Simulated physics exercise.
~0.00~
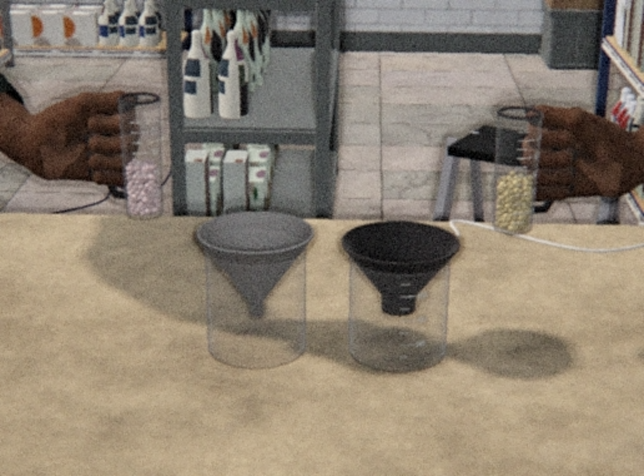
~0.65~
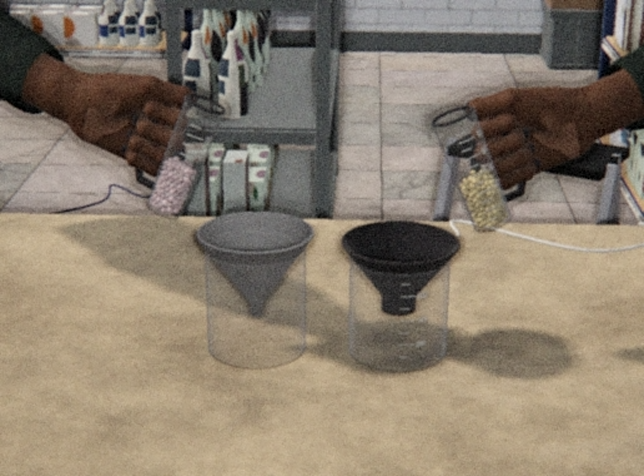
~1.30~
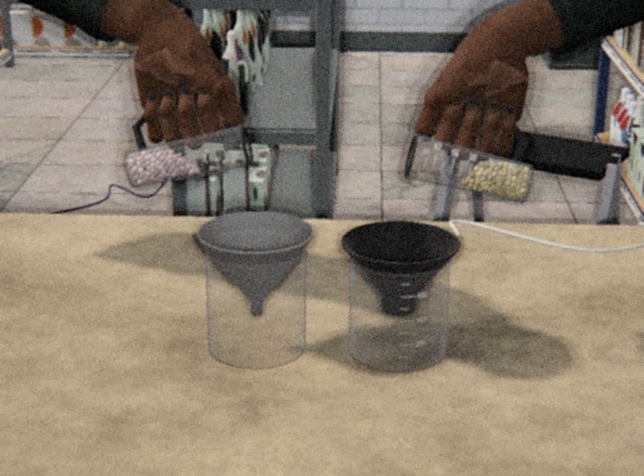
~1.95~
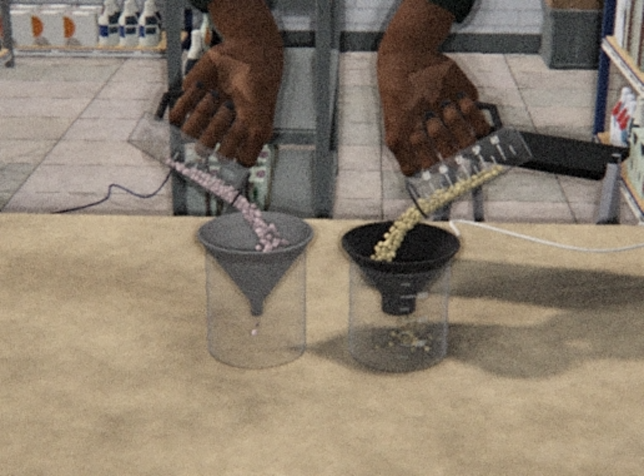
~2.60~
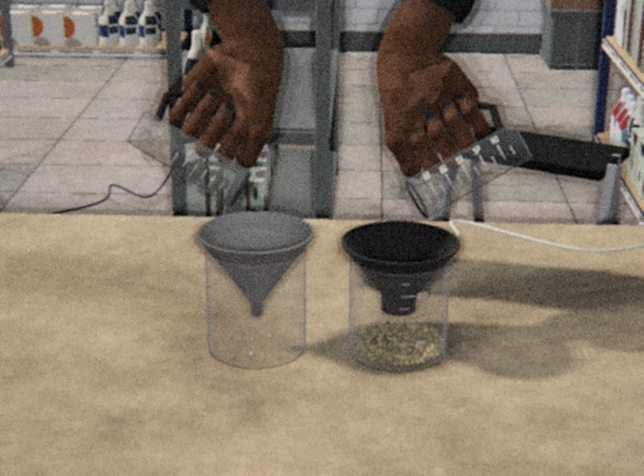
Shop tabletop with hands tipping cups of pink and yellow pellets into two funnels, only the right jar visibly filling.
